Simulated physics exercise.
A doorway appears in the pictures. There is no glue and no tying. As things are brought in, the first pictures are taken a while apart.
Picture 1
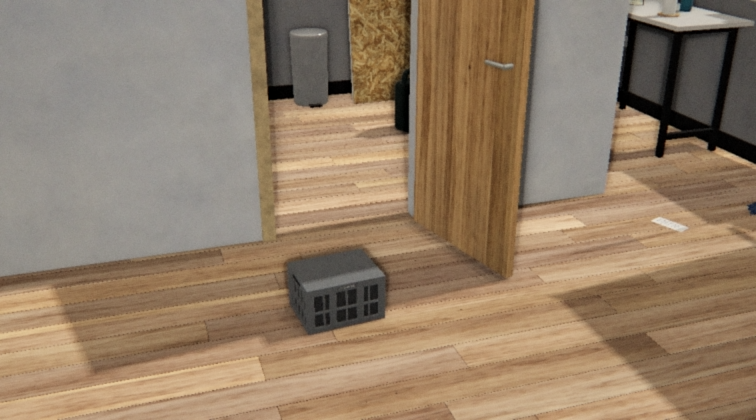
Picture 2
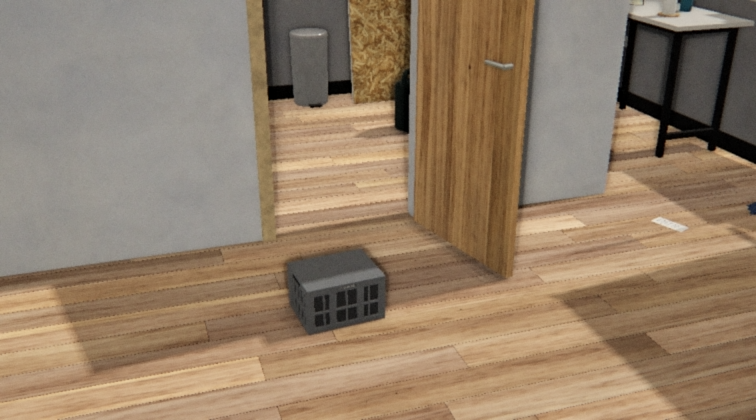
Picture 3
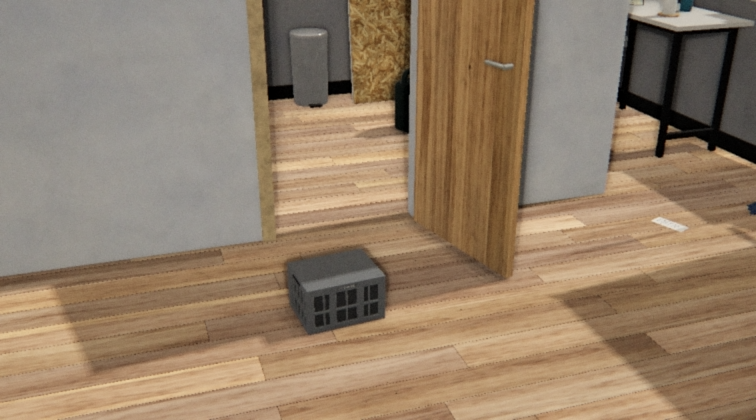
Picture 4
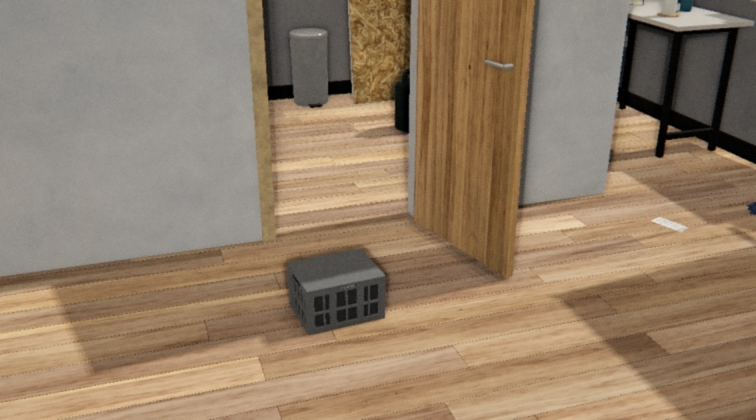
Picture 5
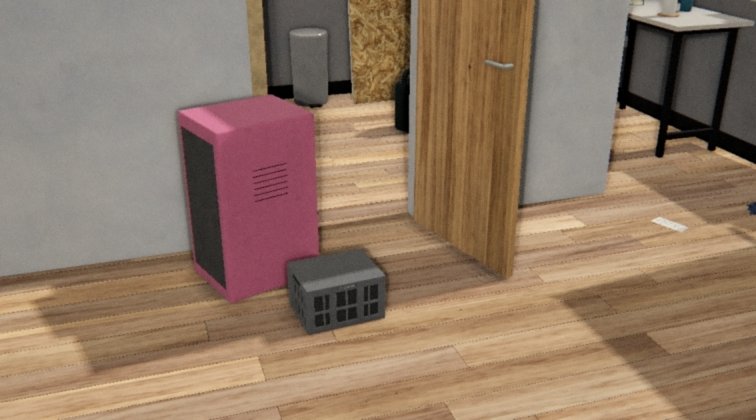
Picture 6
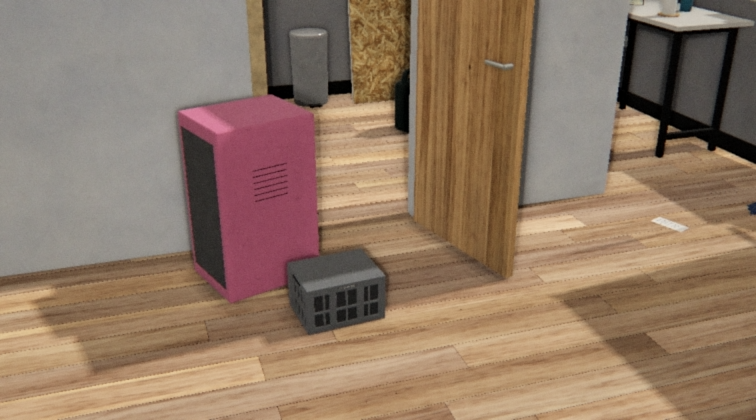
A tall pink appliance with a dark side panel comes to be standing left of an open wooden door, in a room with a plank floor and grey walls seen from slightly above. A low grey crate sits before the doorway, a grey bin beyond it and a white-topped table at right. The appliance appears abruptly beside the crate, while everything else and the camera stay still.
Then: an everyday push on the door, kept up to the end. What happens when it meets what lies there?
Most likely it will leave a gap.
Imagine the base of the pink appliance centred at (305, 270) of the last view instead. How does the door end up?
The door is obstructed after that.
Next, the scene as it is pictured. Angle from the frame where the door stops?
It stays open at around 25°.
Then, 0.50 s later than the last frame, open by 91°.
Then, 0.80 s later than the last frame, open by 70°.
Then, 1.10 s later than the last frame, open by 46°.
Then, 1.30 s later than the last frame, open by 31°.
When it is over, open by 27°; both as before. End places, in pixels of the last picture, pink appliance near (248, 196).
